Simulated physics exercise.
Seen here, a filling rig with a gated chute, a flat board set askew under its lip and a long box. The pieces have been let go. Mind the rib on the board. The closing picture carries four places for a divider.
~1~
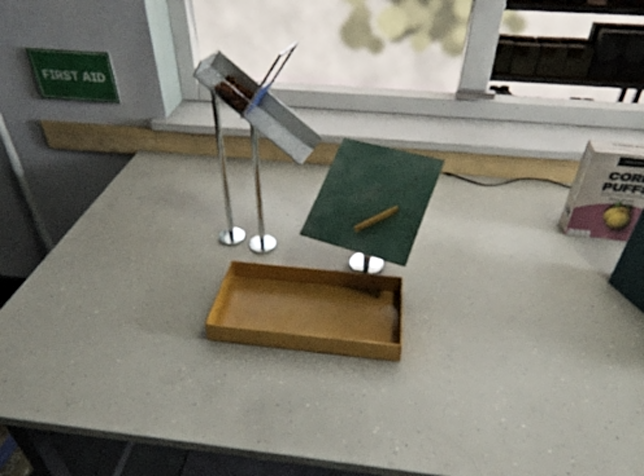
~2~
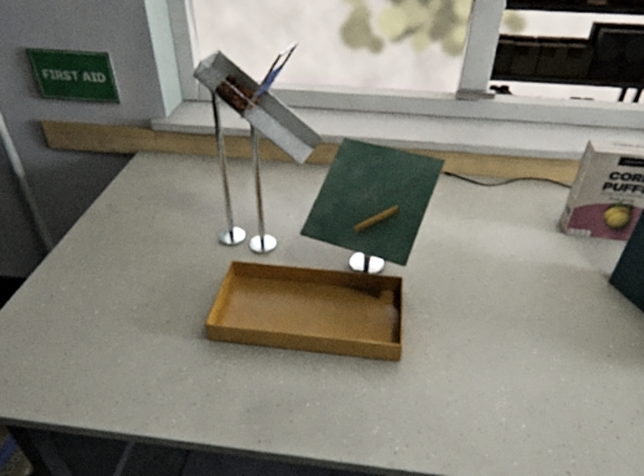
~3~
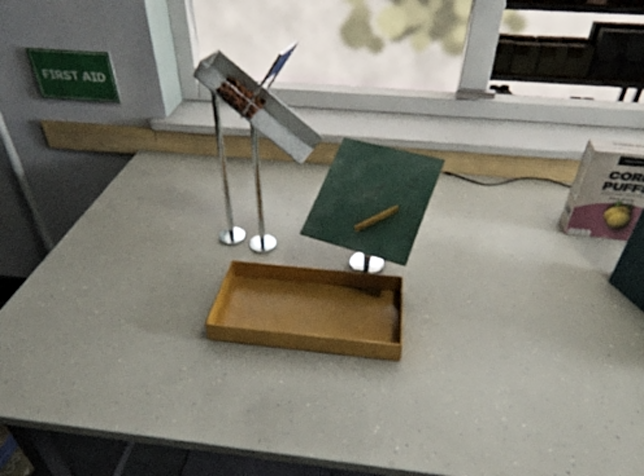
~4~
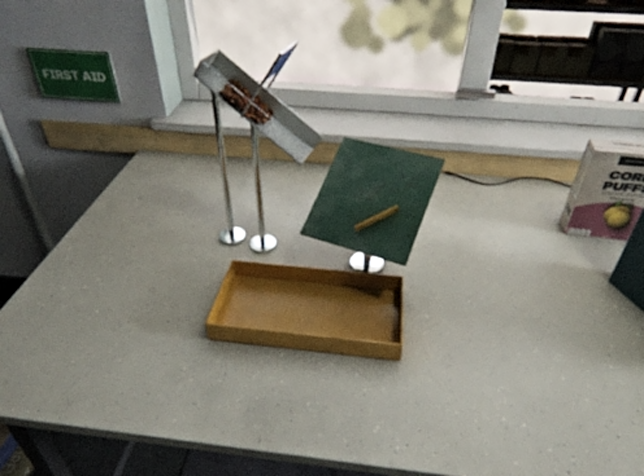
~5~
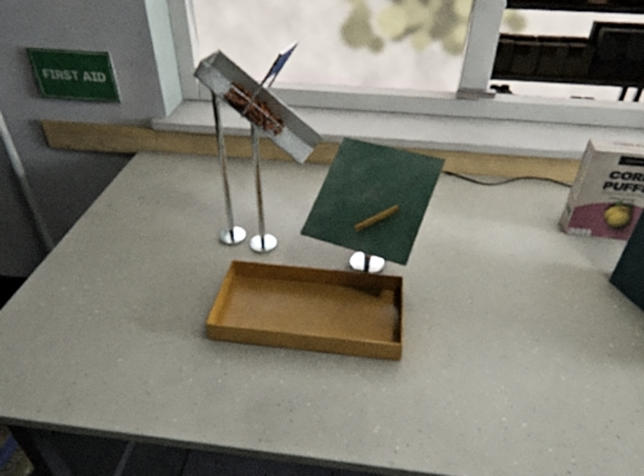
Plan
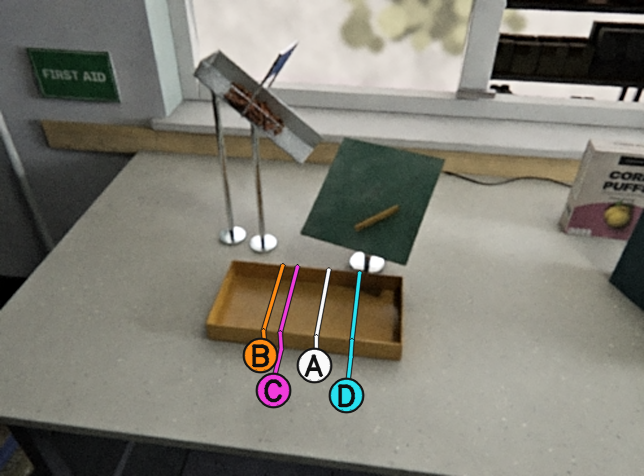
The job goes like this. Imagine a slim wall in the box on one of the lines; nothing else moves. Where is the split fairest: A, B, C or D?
A beats the others.
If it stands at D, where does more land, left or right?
Left.
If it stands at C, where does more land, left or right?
More lands on the right.
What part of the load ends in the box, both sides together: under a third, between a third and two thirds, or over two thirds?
About that: Over two thirds.
On the marked copy, line A crosses the front rim at (316, 335); line B crosses the front rim at (263, 329); line C crosses the front rim at (280, 331); line D crosses the front rim at (352, 339).
With A, of what is caught, roughly a third on the left of the divider, roughly two thirds on the right.
With B, of what is caught, not one piece on the left of the divider, every piece on the right.
With C, of what is caught, just a few on the left of the divider, almost all on the right.
With D, of what is caught, almost all on the left of the divider, about a tenth on the right.
